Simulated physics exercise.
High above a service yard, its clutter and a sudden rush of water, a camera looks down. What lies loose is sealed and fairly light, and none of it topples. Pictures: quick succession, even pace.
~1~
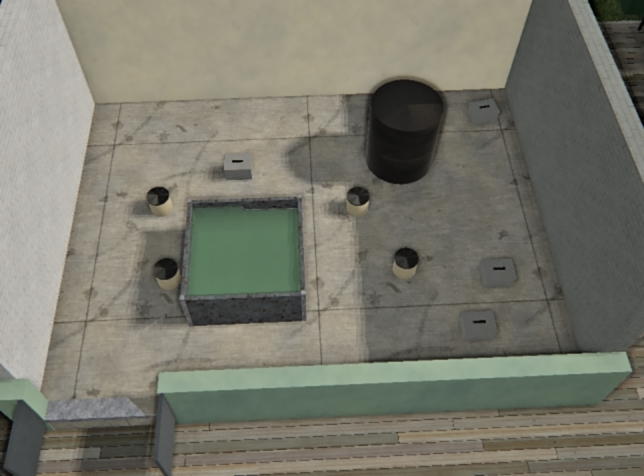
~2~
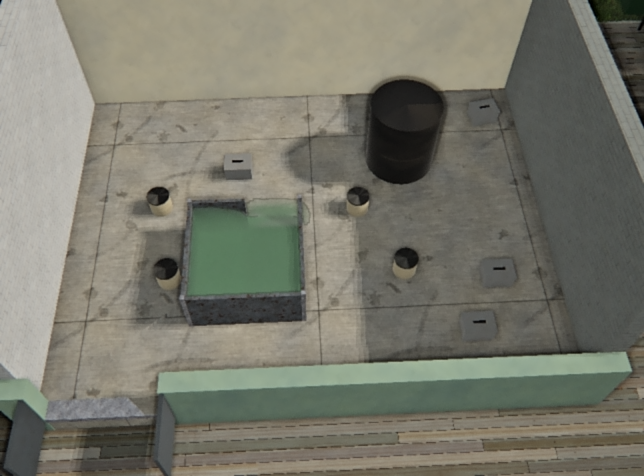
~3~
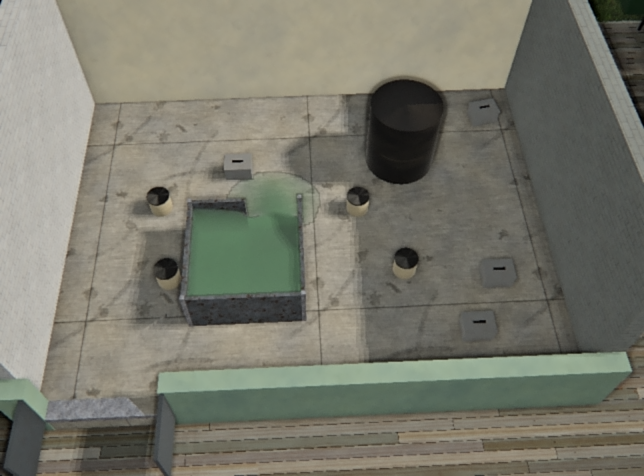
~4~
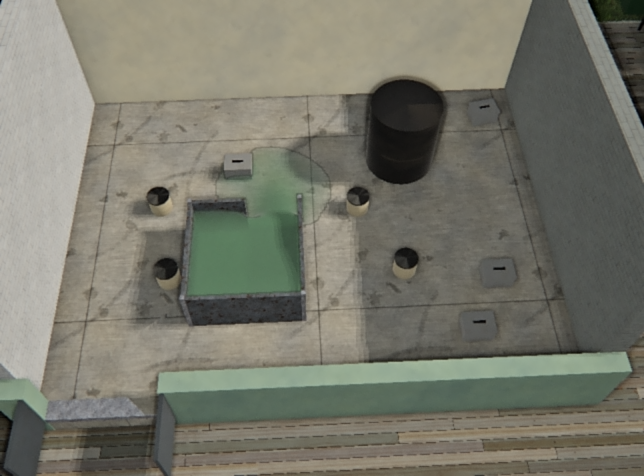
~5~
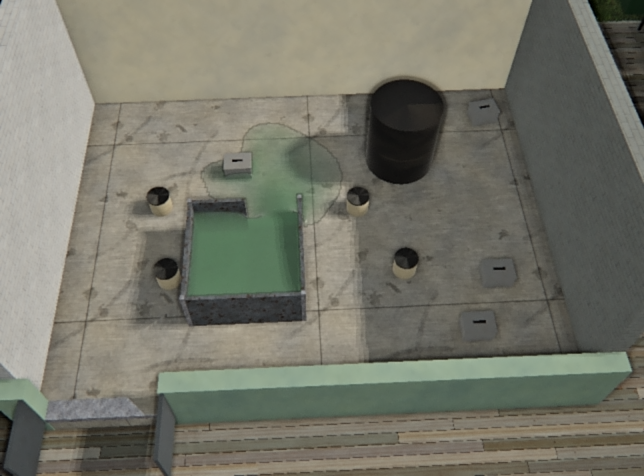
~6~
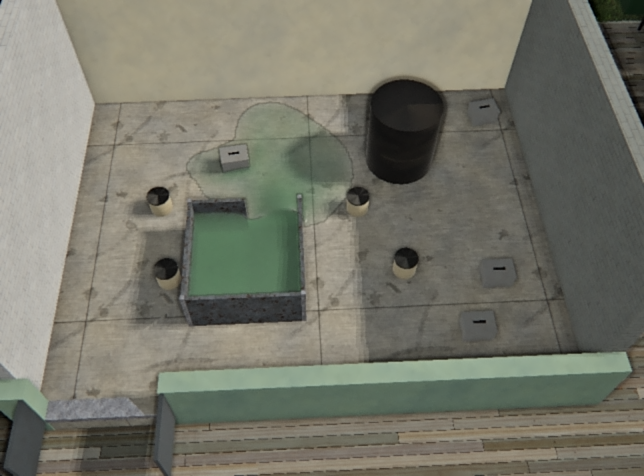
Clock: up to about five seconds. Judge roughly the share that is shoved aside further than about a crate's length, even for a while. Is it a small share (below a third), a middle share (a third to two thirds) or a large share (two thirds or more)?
A small share, below a third.
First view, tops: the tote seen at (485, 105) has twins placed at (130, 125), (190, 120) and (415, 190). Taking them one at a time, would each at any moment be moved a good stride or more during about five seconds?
Going by the order given: Travels that far, travels that far, stays in place.
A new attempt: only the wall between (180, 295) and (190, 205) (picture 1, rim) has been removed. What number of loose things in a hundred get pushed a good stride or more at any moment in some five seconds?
That works out to some 10 %.
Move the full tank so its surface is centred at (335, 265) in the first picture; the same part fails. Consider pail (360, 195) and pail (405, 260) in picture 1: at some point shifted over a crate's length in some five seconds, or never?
Result, in listed order - reached that distance; stopped sooner.
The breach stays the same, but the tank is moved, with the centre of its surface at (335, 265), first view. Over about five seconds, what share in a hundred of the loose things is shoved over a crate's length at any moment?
I make it 10 per cent.
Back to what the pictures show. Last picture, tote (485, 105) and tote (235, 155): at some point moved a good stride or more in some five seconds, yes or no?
Respectively, travels that far and travels that far.
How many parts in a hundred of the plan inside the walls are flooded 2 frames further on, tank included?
I'd estimate around 25 percent.
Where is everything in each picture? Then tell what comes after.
In the first frame, a tote at (238, 161), on the bottom; a tote at (480, 322) rests on the ground; 0 of 8 have shifted.
In the second frame, a tote at (238, 161) rests on the ground; a tote at (480, 322), on the bottom; 0 of 8 have shifted.
In the third frame, a tote at (238, 161), on the bottom; a tote at (480, 322), on the bottom; 0 of 8 have shifted.
In the fourth frame, a tote at (238, 161), on the bottom; a tote at (480, 322), on the bottom; 0 of 8 have shifted.
In the fifth frame, a tote at (238, 161), on the bottom; a tote at (480, 322), on the bottom; 0 of 8 have shifted.
In the sixth frame, a tote at (234, 154), on the bottom, close to its start; a tote at (480, 322), on the bottom; 1 of 8 have shifted.
A moment on, 1 of 8 are well off their spots; 0 afloat.
Next, 1 of 8 are well off their spots; 0 afloat.
Later, 2 of 8 are well off their spots; 2 afloat.
In the end, 2 of 8 are well off their spots, and 2 have been at some point; 0 afloat.
